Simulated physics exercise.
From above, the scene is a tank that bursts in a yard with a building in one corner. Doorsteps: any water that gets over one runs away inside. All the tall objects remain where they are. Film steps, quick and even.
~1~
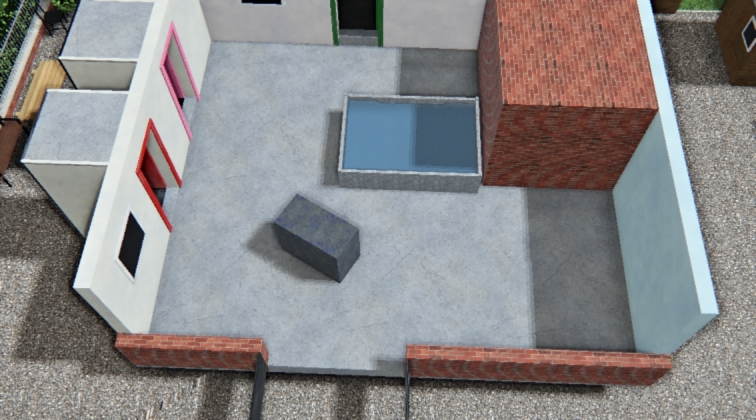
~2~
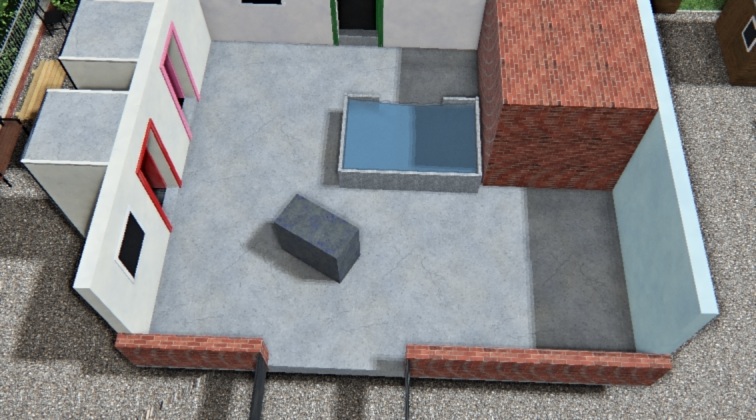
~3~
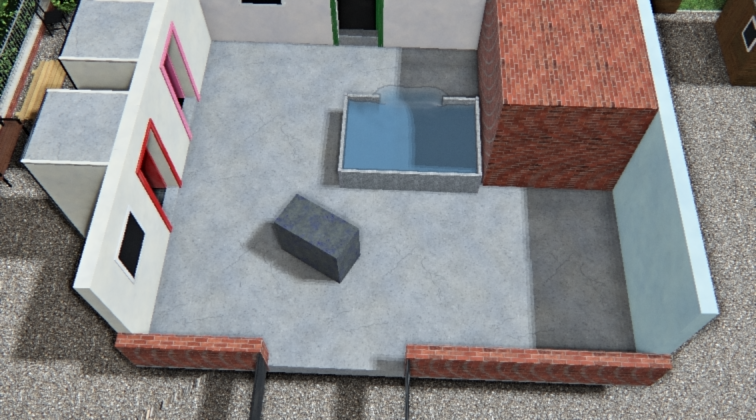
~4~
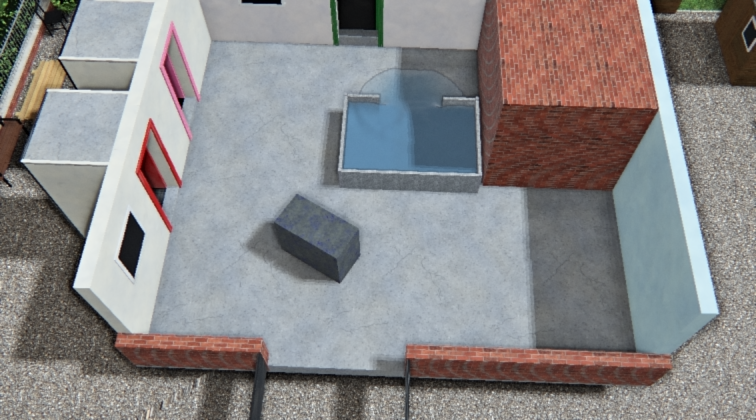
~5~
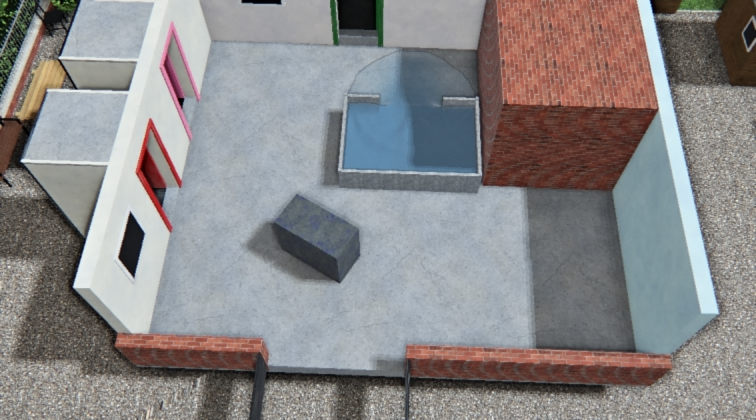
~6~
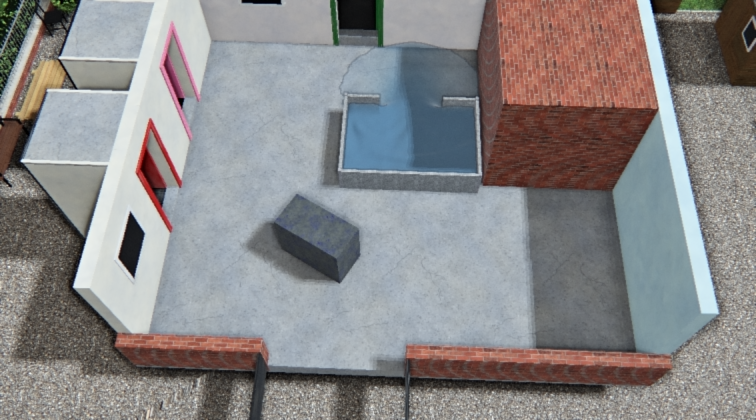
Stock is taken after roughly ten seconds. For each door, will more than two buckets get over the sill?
Outcome: The pink door is going to be at or under the line; the green door is going to be at or under the line; the red door is going to be at or under the line.
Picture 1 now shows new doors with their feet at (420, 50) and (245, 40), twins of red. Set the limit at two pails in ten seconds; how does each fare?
Going through them as given, the first one tops the limit and the second one remains within the limit.
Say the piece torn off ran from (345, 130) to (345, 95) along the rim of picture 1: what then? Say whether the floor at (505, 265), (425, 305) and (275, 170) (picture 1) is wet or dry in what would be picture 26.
In turn: Untouched, untouched, swamped.
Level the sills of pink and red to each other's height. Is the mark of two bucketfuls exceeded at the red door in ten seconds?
In short: Red door stays under.
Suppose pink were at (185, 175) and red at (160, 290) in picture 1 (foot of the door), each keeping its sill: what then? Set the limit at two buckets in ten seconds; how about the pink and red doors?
As I see it, the pink one remains short of it; the red one remains short of it.
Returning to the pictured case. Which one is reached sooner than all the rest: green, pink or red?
I'd say the green one.
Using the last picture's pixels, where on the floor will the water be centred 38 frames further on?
Around pixel (357, 120) of the last picture.
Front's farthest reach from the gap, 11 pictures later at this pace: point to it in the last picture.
Close to (251, 43), I think.
A moment on, water covers 10 % of the floor; the pink door not reached, the green door wet at the sill, nothing in, the red door not reached.
Next, water covers 15 % of the floor; the pink door not reached, the green door wet at the sill, nothing in, the red door not reached.
Then, water covers 30 % of the floor; the pink door wet at the sill, nothing in, the green door wet at the sill, nothing in, the red door not reached.
Later, water covers 40 % of the floor; the pink door wet at the sill, nothing in, the green door wet at the sill, nothing in, the red door wet at the sill, nothing in.
In the end, water covers 70 % of the floor; the pink door wet at the sill, nothing in, the green door wet at the sill, nothing in, the red door wet at the sill, nothing in.
